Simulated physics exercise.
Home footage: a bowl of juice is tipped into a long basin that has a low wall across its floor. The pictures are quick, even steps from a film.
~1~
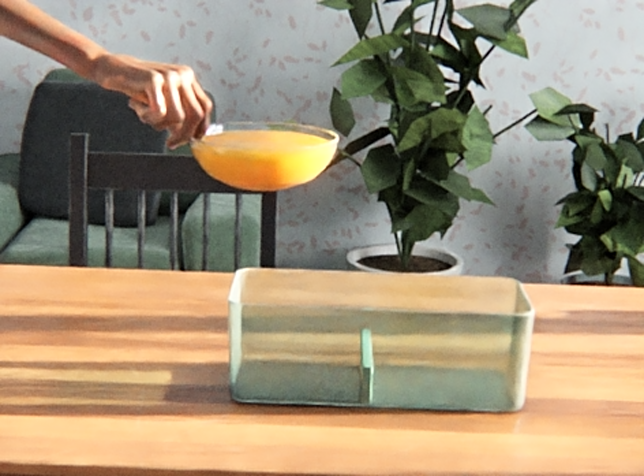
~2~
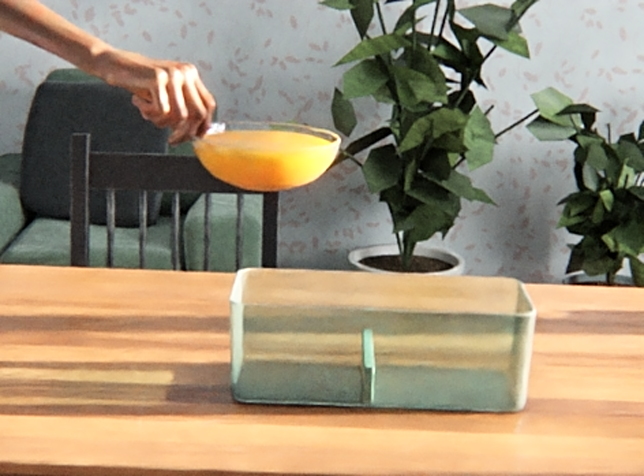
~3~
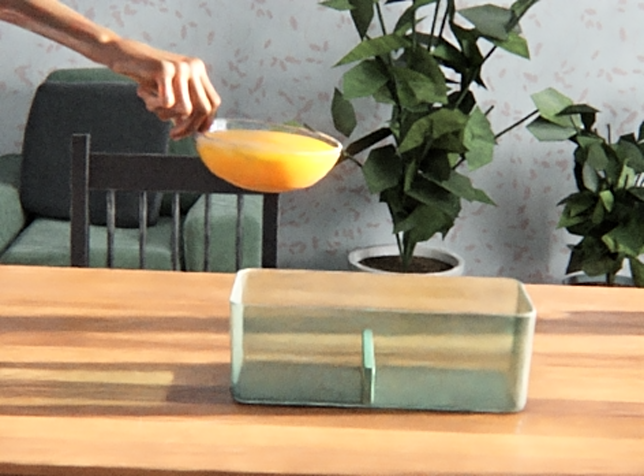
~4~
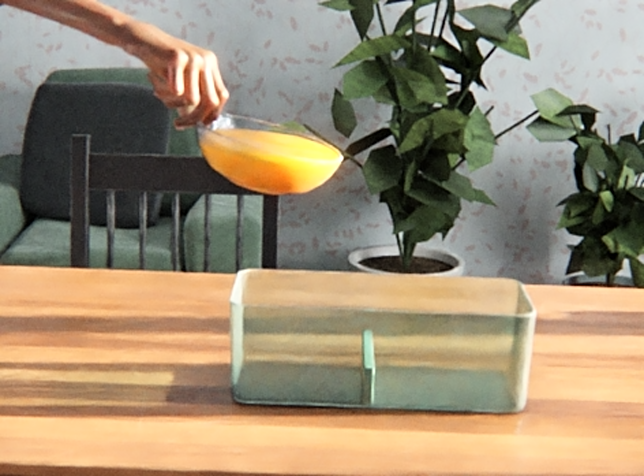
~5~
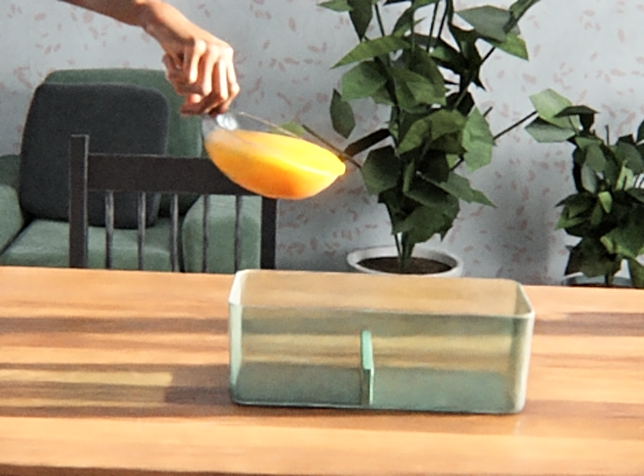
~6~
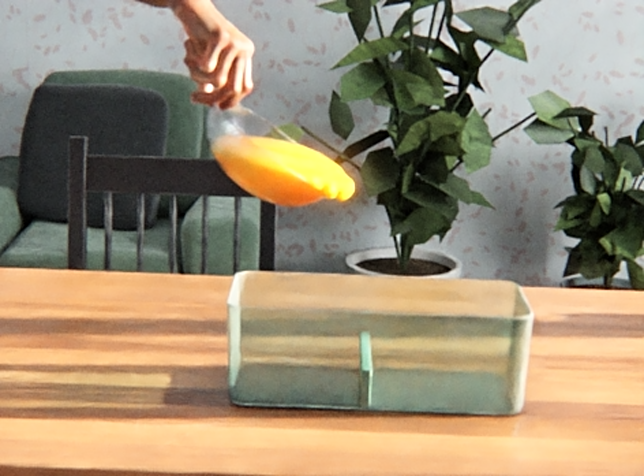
A hand tilting a glass bowl of orange juice rightward above a clear divided basin, juice beginning to slip over the rim.
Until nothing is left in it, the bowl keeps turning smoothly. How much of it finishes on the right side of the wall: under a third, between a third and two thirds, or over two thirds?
Between a third and two thirds.
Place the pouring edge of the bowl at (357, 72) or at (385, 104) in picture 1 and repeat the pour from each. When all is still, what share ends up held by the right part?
75 and 80 per cent.
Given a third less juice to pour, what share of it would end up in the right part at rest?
Near 50 in a hundred.
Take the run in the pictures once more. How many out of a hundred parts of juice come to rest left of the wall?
Share approx. 40 %.
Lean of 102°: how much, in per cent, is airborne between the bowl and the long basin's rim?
20 in a hundred.
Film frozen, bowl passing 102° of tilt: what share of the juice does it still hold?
About 0 per cent.
A moment on, the tilt is 102° and 0 per cent is still to pour, 23 is left of the wall and 56 right of it.
Next, the tilt is 117° and 0 per cent is still to pour, 35 is left of the wall and 52 right of it.
Then the tilt is 117° and 0 per cent is still to pour, 39 is left of the wall and 56 right of it.
Later the tilt is 117° and 0 per cent is still to pour, 40 is left of the wall and 56 right of it.
In the end 40 per cent lies left of the wall, 56 right of it and 5 outside.
